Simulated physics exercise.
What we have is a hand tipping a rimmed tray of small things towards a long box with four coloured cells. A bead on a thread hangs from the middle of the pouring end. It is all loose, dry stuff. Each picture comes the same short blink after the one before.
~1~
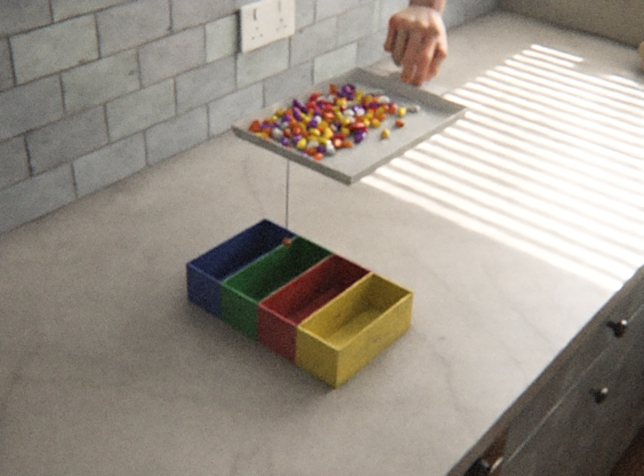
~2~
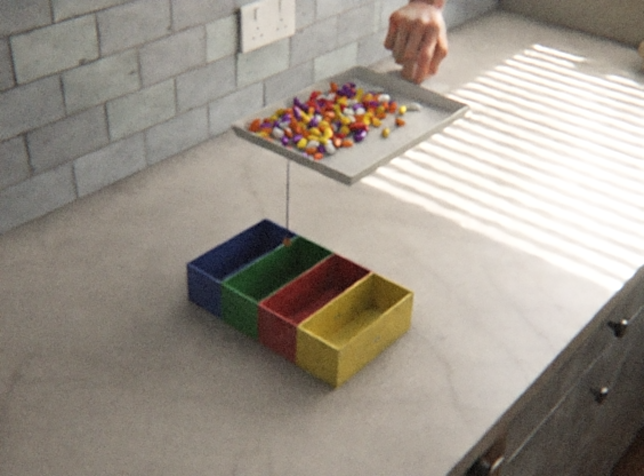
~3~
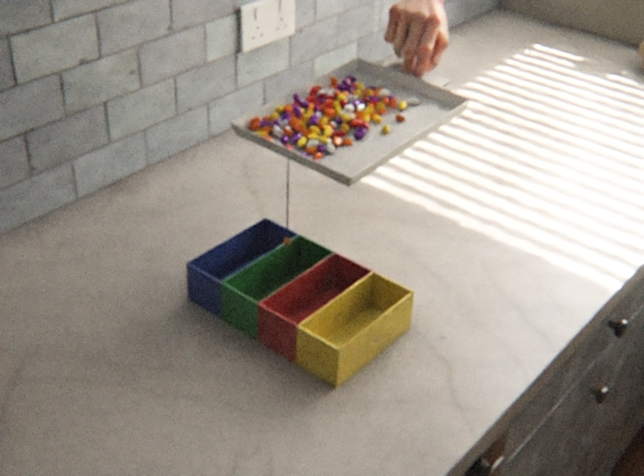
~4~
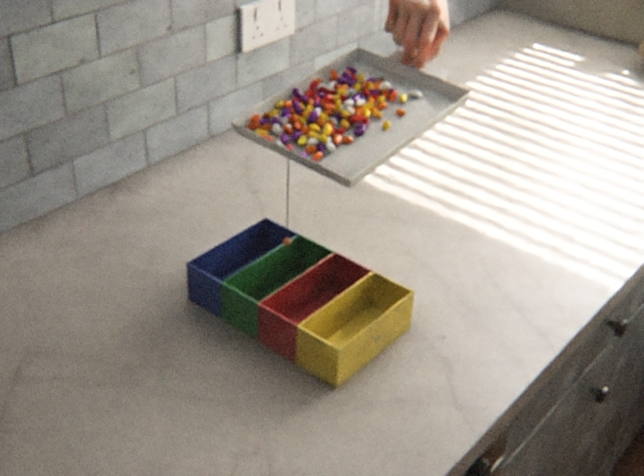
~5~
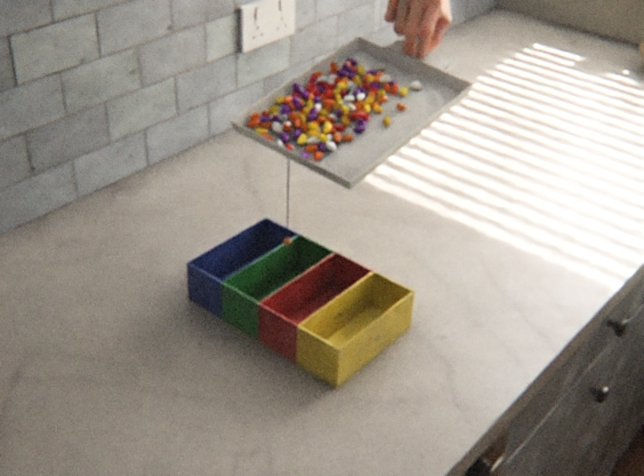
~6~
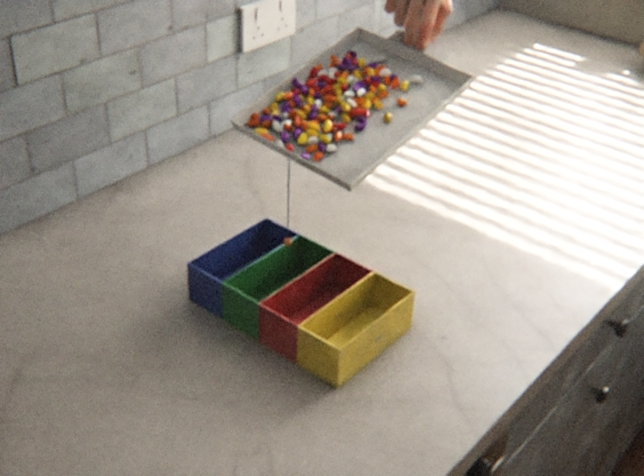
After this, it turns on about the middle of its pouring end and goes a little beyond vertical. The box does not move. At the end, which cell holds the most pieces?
The red one ends fullest.
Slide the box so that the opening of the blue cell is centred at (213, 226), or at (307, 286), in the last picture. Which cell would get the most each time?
First the cell in yellow, then that blue cell.
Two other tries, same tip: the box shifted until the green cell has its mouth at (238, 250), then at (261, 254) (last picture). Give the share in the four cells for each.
The first gives 80 %, the second 100 %.
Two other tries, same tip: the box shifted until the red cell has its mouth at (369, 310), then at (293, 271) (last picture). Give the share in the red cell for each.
The first gives 10 %, the second 20 %.
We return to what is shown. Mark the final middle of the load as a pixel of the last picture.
Close to (307, 324).
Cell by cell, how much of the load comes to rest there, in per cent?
In per cent, blue cell 0, green cell 20, red cell 60 and yellow cell 20.
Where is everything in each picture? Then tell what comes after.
Corners of the pouring end at (236, 124) and (350, 173), level; middle of the load at (328, 117), jelly beans; bead on its thread at (286, 242); blue cell at (204, 288); green cell at (240, 308); red cell at (277, 330); yellow cell at (317, 354), in the first frame.
Corners of the pouring end at (236, 123) and (350, 174), level; middle of the load at (329, 116), in the second frame.
Corners of the pouring end at (236, 122) and (350, 174), tipped barely, lowest at the right corner; middle of the load at (329, 113), in the third frame.
Corners of the pouring end at (235, 121) and (350, 176), tipped a little, lowest at the right corner; middle of the load at (329, 108), in the fourth frame.
Corners of the pouring end at (235, 120) and (350, 178), tipped a little, lowest at the right corner; middle of the load at (329, 104), in the fifth frame.
Corners of the pouring end at (235, 119) and (350, 181), tipped a little, lowest at the right corner; middle of the load at (329, 100); blue cell at (205, 287); green cell at (241, 308); red cell at (278, 330); yellow cell at (319, 353), in the sixth frame.
Soon, tray tipped steeply; nearly all on the tray; a stray few in the red cell; a stray few falling or outside the box.
A while on, tray tipped right over; about two thirds on the tray; a small part in the red cell; about a third falling or outside the box.
Towards the end, tray tipped past a quarter turn; about two thirds in the red cell; about a quarter in the yellow cell; about a quarter in the green cell; a stray few in the blue cell; a stray few falling or outside the box.
Finally, tray tipped past a quarter turn; about two thirds in the red cell; about a quarter in the yellow cell; about a quarter in the green cell; a stray few in the blue cell; a stray few outside the box.
